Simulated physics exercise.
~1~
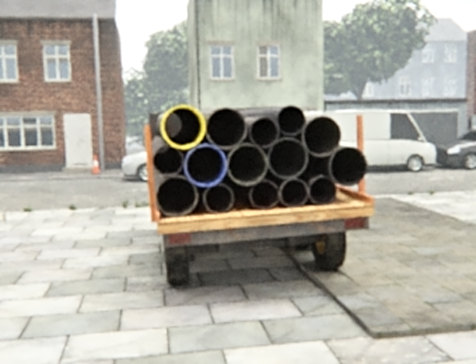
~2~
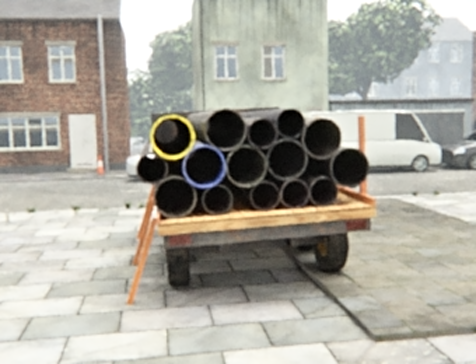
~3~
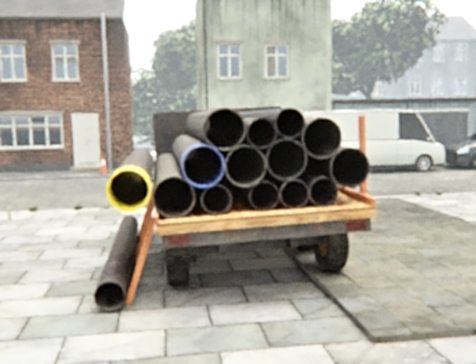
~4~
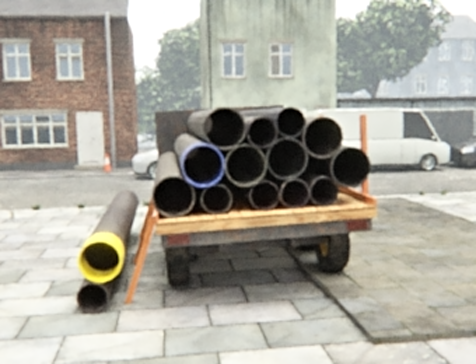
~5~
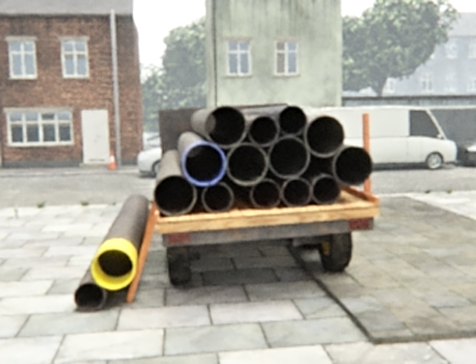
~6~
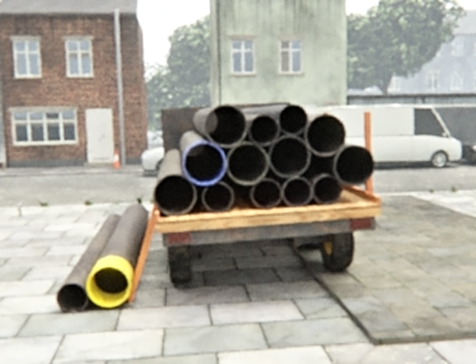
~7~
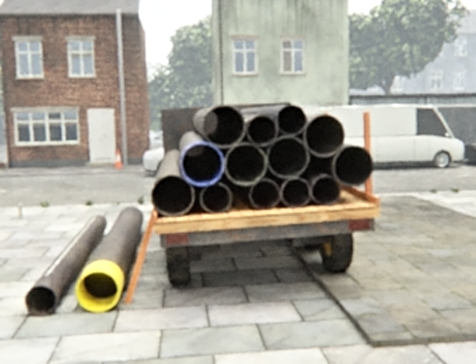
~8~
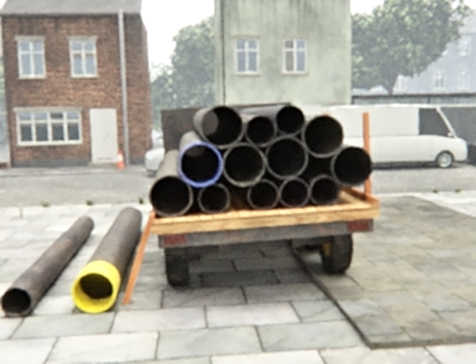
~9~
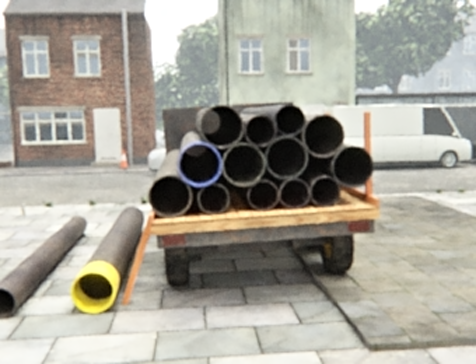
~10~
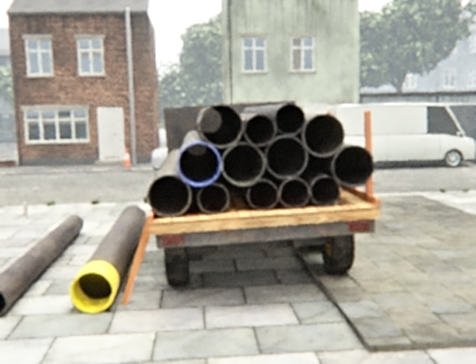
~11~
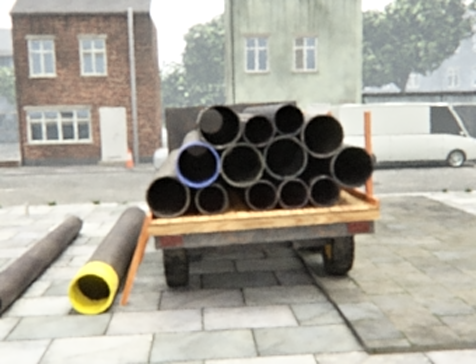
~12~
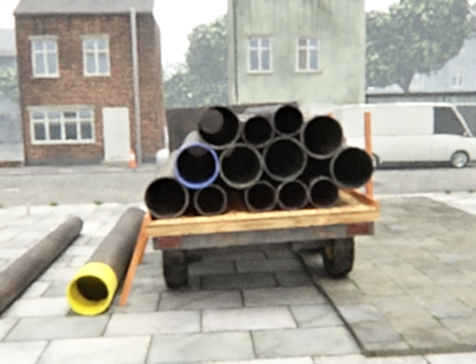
A farm trailer stacked with dark pipes stood parked when its left posts swung out and down, and a plain pipe and the yellow-ringed one dropped off that side, rolled a little and settled on the paving, while the blue-ringed one stayed in the stack.
